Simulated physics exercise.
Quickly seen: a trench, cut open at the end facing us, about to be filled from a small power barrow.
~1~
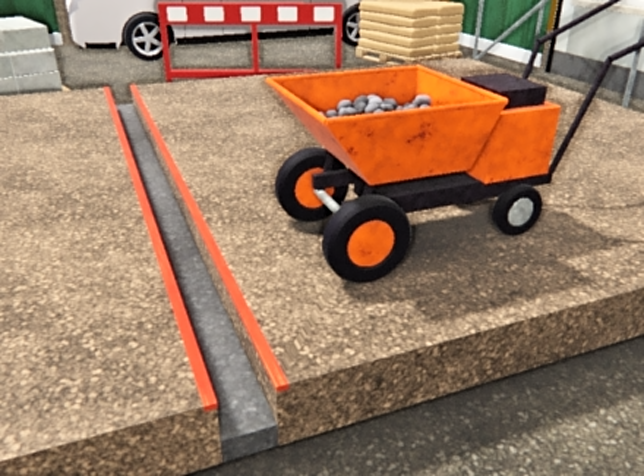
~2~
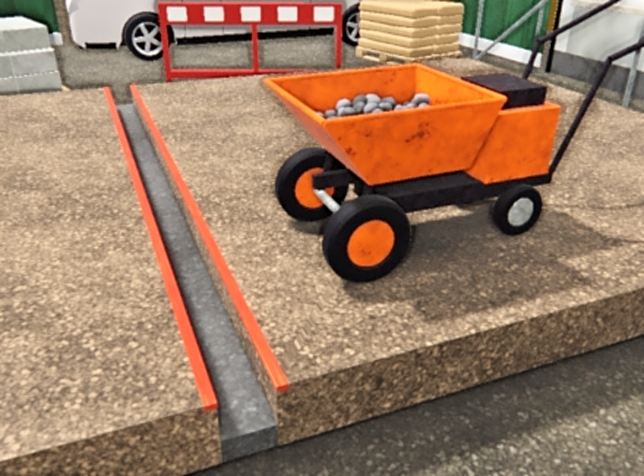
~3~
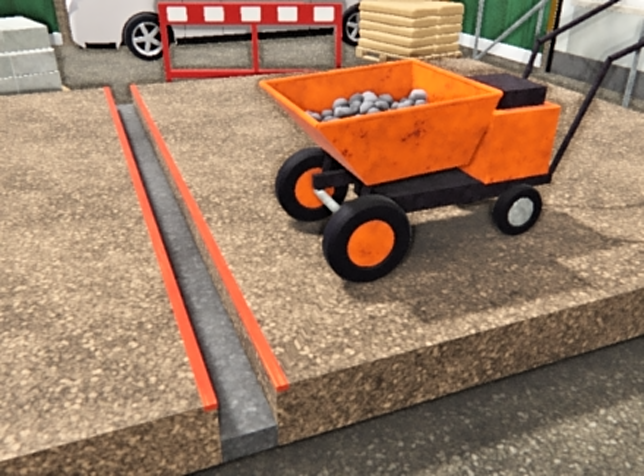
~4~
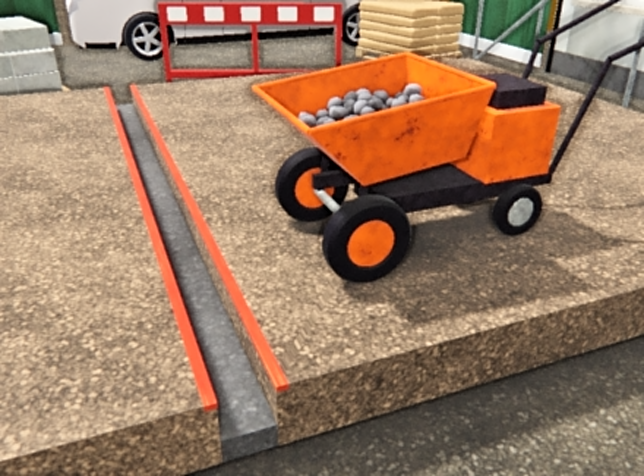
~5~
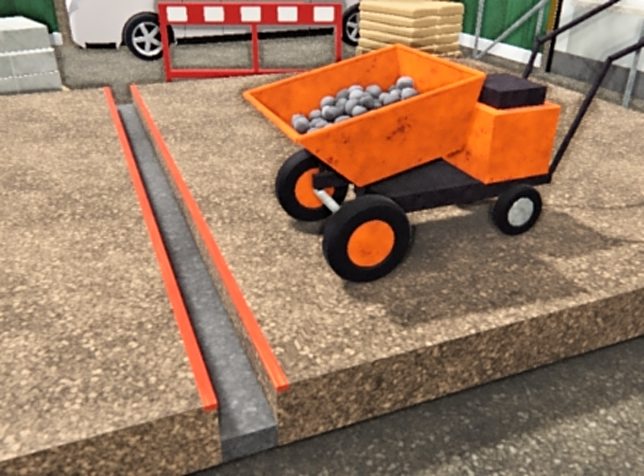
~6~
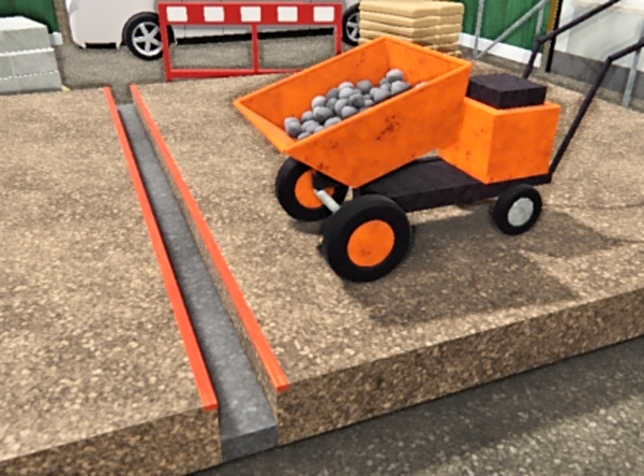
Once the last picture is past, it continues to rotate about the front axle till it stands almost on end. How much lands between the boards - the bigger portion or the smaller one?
The bigger portion lands there.
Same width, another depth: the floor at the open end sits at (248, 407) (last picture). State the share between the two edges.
30 %.
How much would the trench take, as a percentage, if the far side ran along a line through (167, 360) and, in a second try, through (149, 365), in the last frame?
Well, it'd be something like 90 per cent the first time and 90 per cent the second.
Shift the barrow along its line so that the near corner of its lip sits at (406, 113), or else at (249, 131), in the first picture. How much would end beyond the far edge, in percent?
In order: About 0 % and 50 %.
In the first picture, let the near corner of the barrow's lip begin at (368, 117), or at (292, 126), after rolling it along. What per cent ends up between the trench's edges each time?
About 40 per cent, then about 20 per cent.
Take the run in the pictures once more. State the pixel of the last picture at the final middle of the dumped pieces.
About pixel (196, 289).
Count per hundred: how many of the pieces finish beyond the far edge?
Estimate: Some 5 percent.
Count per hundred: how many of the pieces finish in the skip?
25 per cent or so.
Soon after the last picture, skip tipped steeply; all in the skip.
A little later, skip tipped right over; most in the skip; a small part in or heaped over the trench; a stray few beyond it.
Later still, skip tipped right over; about a quarter in the skip; about two thirds in or heaped over the trench; a small part beyond it.
At rest, skip tipped right over; about a quarter in the skip; about two thirds in or heaped over the trench; a small part beyond it.
